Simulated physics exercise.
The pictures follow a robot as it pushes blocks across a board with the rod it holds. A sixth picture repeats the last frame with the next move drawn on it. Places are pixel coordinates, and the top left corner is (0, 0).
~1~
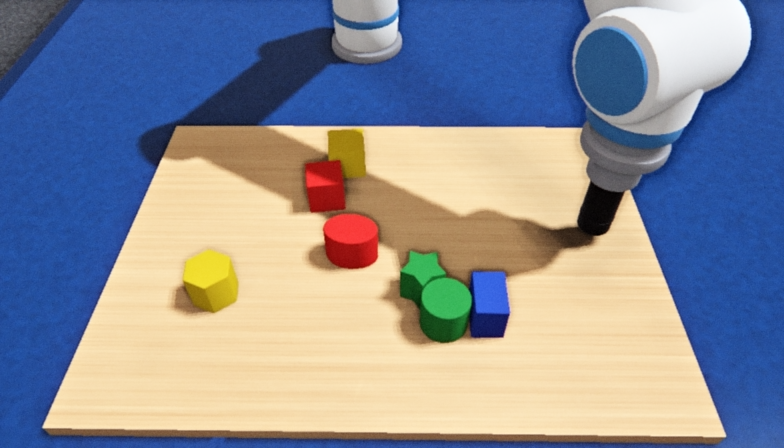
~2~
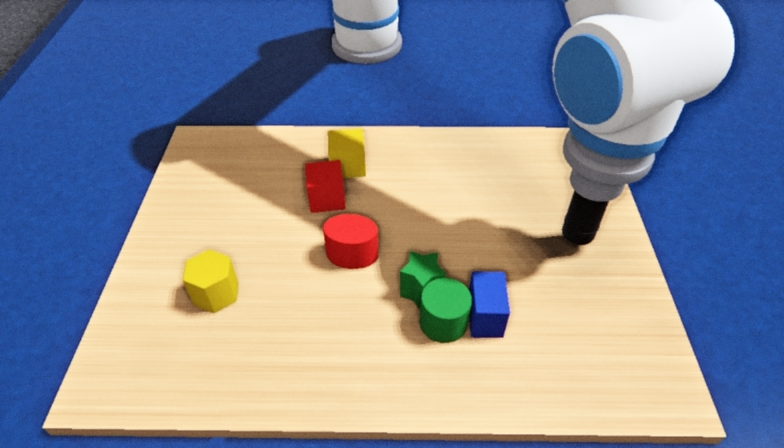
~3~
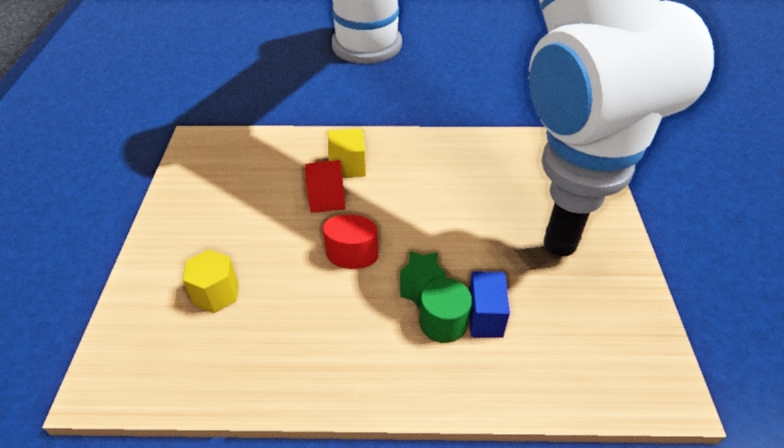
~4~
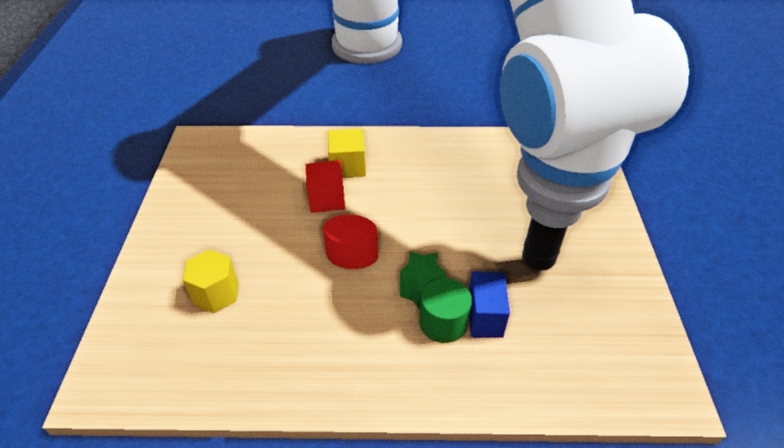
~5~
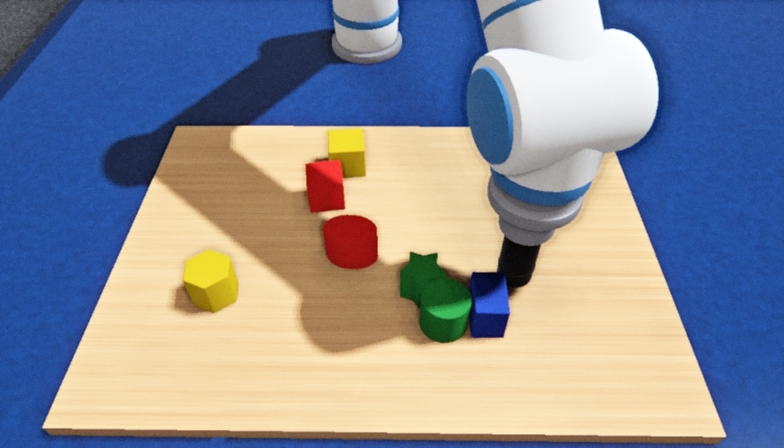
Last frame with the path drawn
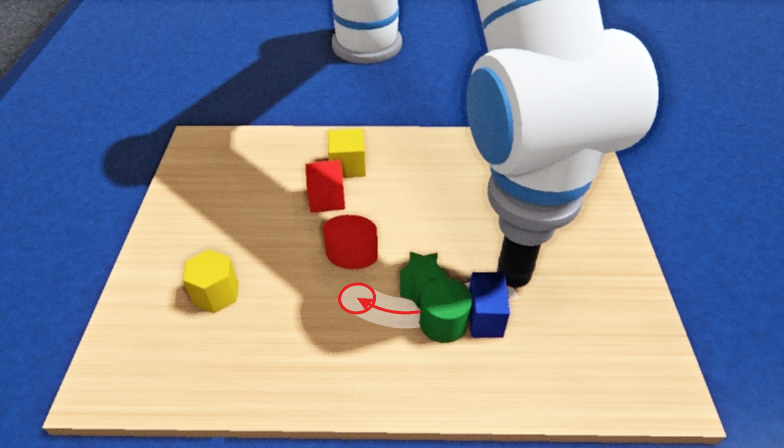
A white robot arm with a black rod moved steadily left and toward the front of a wooden board, coming in beside the blue block near the green pieces, while none of the coloured blocks moved.
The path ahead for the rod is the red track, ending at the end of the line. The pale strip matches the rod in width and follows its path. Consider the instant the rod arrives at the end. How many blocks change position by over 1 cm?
I'm going with three or more.
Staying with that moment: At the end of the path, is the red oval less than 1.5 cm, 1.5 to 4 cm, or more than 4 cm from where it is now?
It moves only a bit, under 1.5 cm.
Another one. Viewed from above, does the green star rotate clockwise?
My answer is yes.
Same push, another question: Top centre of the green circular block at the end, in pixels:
Located at (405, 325).
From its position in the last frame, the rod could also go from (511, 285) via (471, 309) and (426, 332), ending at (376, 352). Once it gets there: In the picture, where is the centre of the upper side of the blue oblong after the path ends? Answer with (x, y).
The middle of its upper face should be somewhere near (465, 331).
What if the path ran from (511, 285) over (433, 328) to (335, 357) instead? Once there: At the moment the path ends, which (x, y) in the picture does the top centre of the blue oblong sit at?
Expect it around (466, 329).
Drawn move, from (511, 285) via (462, 300) and (409, 313), ending at (357, 298).
On the path given first. One third of the way, rod (462, 290); green circular block (418, 317); blue oblong (474, 309), turned 70° anticlockwise.
Two thirds of the way, rod (408, 303); green star (393, 262), turned 80° clockwise; green circular block (406, 325); blue oblong (469, 310), turned 95° anticlockwise.
At the end, rod (356, 288); red oval (350, 225); green star (378, 252), turned 145° clockwise; green circular block (405, 325); blue oblong (469, 310), turned 95° anticlockwise.
